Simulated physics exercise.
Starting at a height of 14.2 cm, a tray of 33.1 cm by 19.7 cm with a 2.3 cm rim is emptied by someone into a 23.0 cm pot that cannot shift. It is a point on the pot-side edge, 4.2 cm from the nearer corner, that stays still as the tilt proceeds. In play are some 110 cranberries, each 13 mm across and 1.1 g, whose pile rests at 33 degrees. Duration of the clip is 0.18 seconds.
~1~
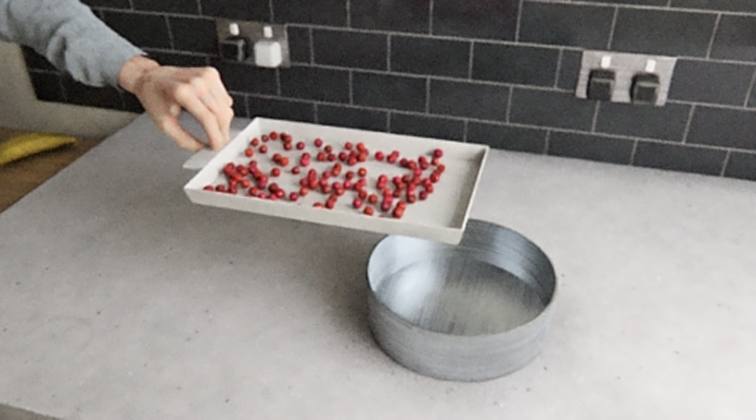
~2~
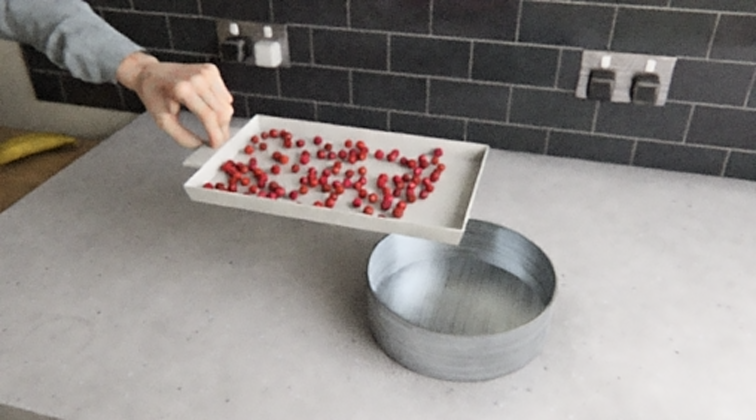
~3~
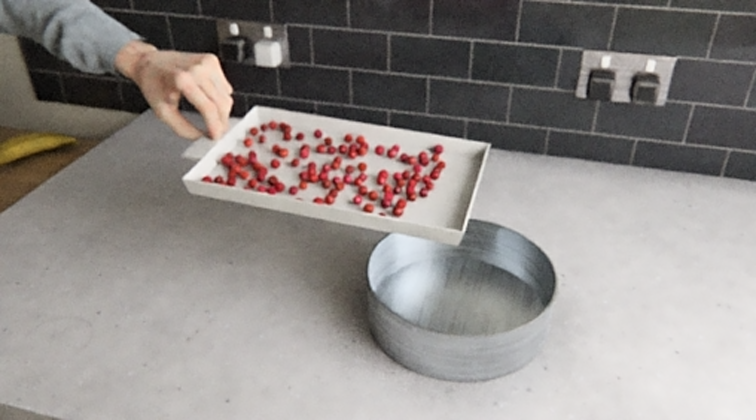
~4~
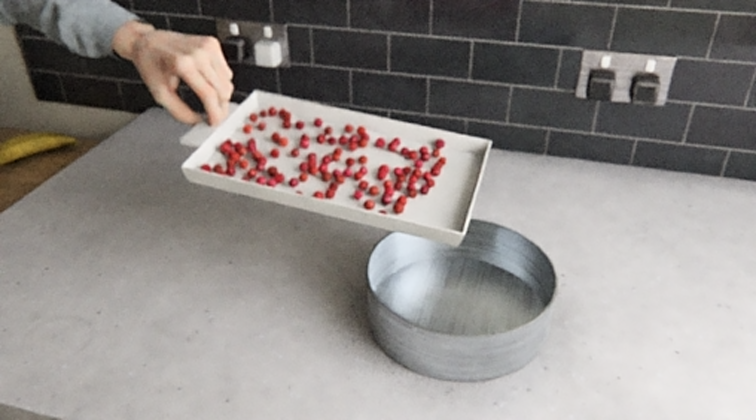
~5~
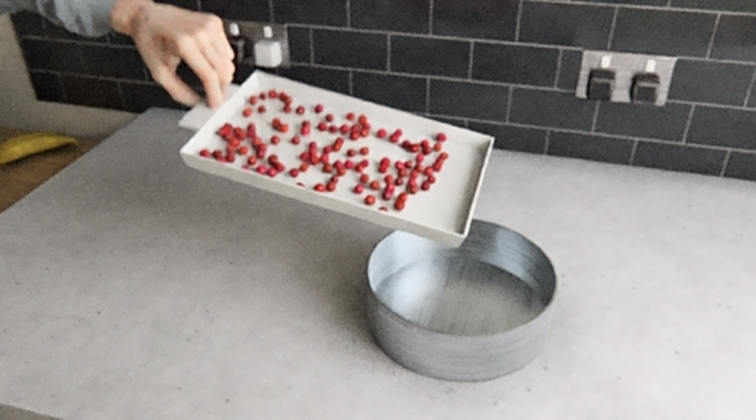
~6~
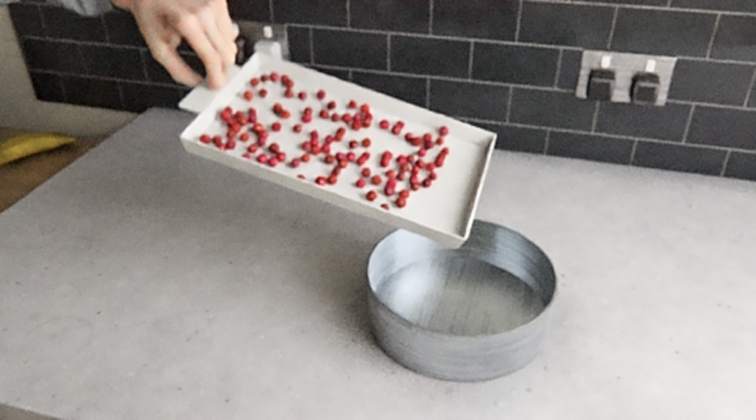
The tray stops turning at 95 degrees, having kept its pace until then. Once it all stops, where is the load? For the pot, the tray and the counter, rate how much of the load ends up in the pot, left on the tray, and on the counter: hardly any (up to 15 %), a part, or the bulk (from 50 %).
Pot: The bulk; tray: Hardly any; counter: Hardly any.
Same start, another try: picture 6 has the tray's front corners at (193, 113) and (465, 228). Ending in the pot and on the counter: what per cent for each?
You'd end with pot at 55 and counter at 45.
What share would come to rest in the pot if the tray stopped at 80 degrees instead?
Around 75 %, I reckon.
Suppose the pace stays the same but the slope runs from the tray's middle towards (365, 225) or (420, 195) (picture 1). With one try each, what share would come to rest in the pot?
I'd put it at about 70 per cent for the first tilt and about 75 per cent for the second.
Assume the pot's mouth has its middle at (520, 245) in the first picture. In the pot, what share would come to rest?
Share in pot at that spot: Some 30 in a hundred.
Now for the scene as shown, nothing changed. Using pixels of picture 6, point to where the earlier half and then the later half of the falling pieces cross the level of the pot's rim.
Around (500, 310), then around (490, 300).
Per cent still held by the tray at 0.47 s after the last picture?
Some 90 per cent of the load.
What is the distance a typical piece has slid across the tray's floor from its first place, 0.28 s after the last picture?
It has moved some 7 cm from its start.
Then, 0.28 s after the last picture, tilt 55 degrees; the tray holds 100 %, the pot 0 %.
Then, 0.47 s after the last picture, tilt 81 degrees; the tray holds 90 %, the pot 0 %.
Then, 0.78 s after the last picture, tilt 95 degrees; the tray holds 5 %, the pot 85 %.
In the end, pot 95 %, tray 0 %, counter 10 %.
